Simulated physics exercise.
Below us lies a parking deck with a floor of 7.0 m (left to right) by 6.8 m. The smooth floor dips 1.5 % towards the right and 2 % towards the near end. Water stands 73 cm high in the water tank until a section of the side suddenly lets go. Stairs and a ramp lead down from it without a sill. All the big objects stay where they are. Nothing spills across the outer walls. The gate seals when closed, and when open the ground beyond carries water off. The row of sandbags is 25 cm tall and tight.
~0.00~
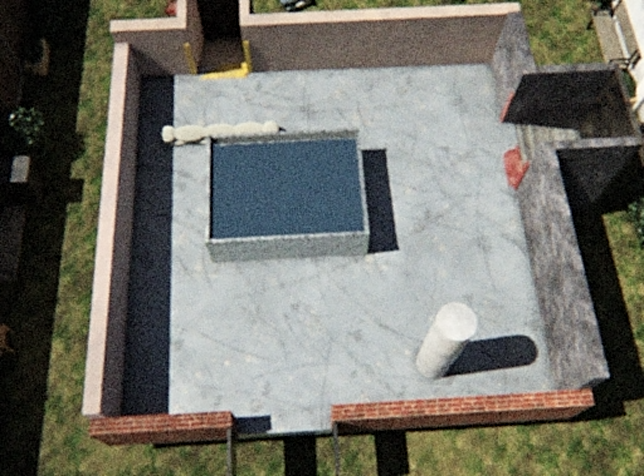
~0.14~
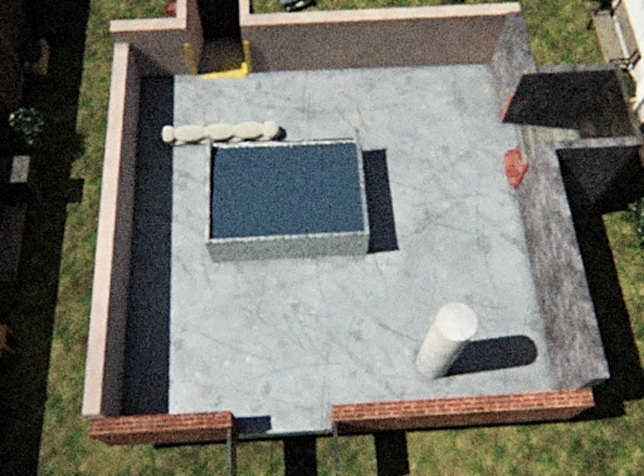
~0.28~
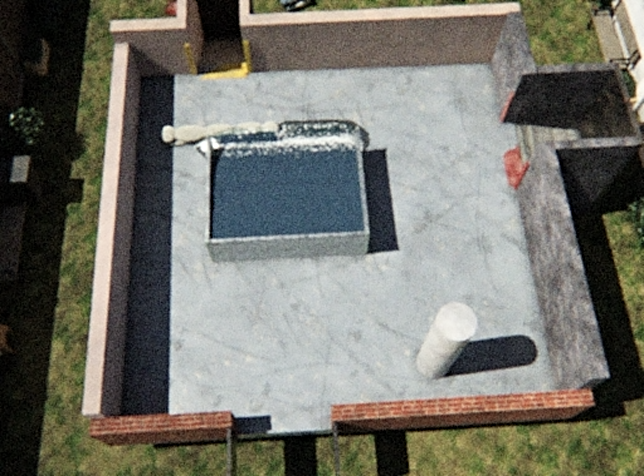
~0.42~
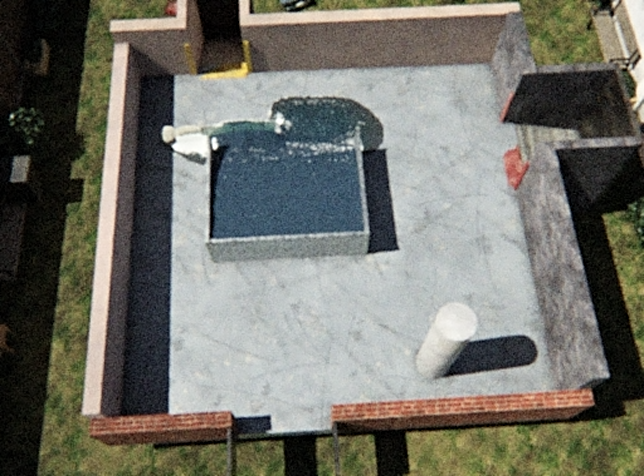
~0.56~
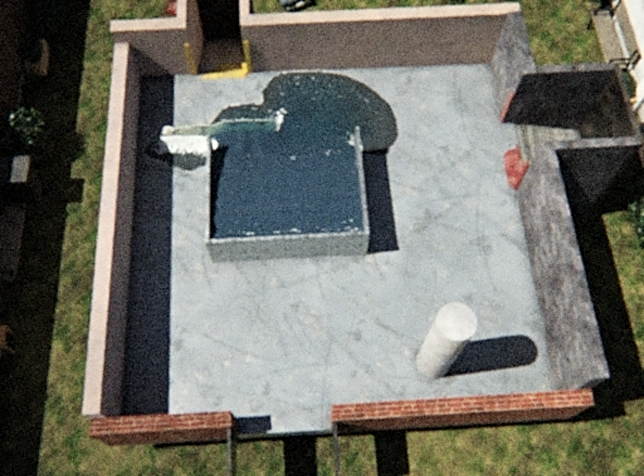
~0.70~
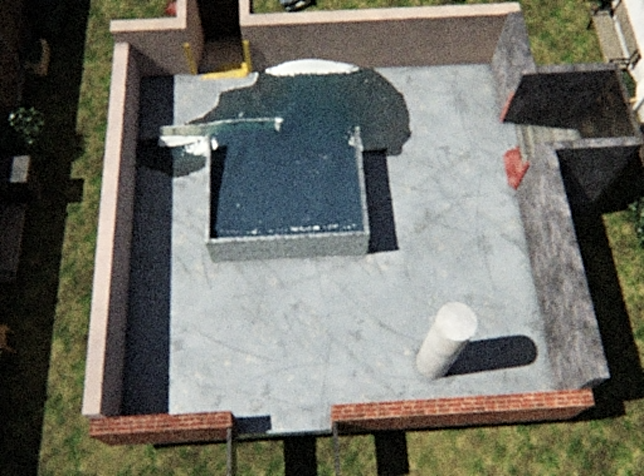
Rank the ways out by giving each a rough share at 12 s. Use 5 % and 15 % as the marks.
The gate opening takes from 5 to 15 %; the stairwell (marked yellow) takes between 5 and 15 %; the ramp down (marked red) takes over 15 %.
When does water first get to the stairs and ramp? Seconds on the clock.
Stairs 0.9 s, ramp 2.4 s.
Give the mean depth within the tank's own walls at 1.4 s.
Roughly 39 cm on average.
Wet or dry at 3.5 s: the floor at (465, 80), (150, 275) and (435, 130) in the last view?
In turn: Flooded, under water, wet.
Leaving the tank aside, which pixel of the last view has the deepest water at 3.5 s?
Around (494, 83).
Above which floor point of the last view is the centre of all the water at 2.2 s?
Around (303, 147).
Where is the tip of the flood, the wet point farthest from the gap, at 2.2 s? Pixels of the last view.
At about (491, 69).
After 1.4 s water covers 25 % of the floor and is deepest (48 cm) near (313, 75); gone so far, the gate opening 0 %, the stairwell (marked yellow) 1 %, the ramp down (marked red) 0 %.
After 2.2 s water covers 35 % of the floor and is deepest (50 cm) near (491, 69); gone so far, the gate opening 0 %, the stairwell (marked yellow) 2 %, the ramp down (marked red) 0 %.
After 3.5 s water covers 55 % of the floor and is deepest (33 cm) near (494, 83); gone so far, the gate opening 0 %, the stairwell (marked yellow) 4 %, the ramp down (marked red) 2 %.
After 7.0 s water covers 80 % of the floor and is deepest (22 cm) near (545, 401); gone so far, the gate opening 1 %, the stairwell (marked yellow) 7 %, the ramp down (marked red) 10 %.
After 12.0 s water covers 90 % of the floor and is deepest (16 cm) near (545, 401); gone so far, the gate opening 7 %, the stairwell (marked yellow) 8 %, the ramp down (marked red) 17 %.
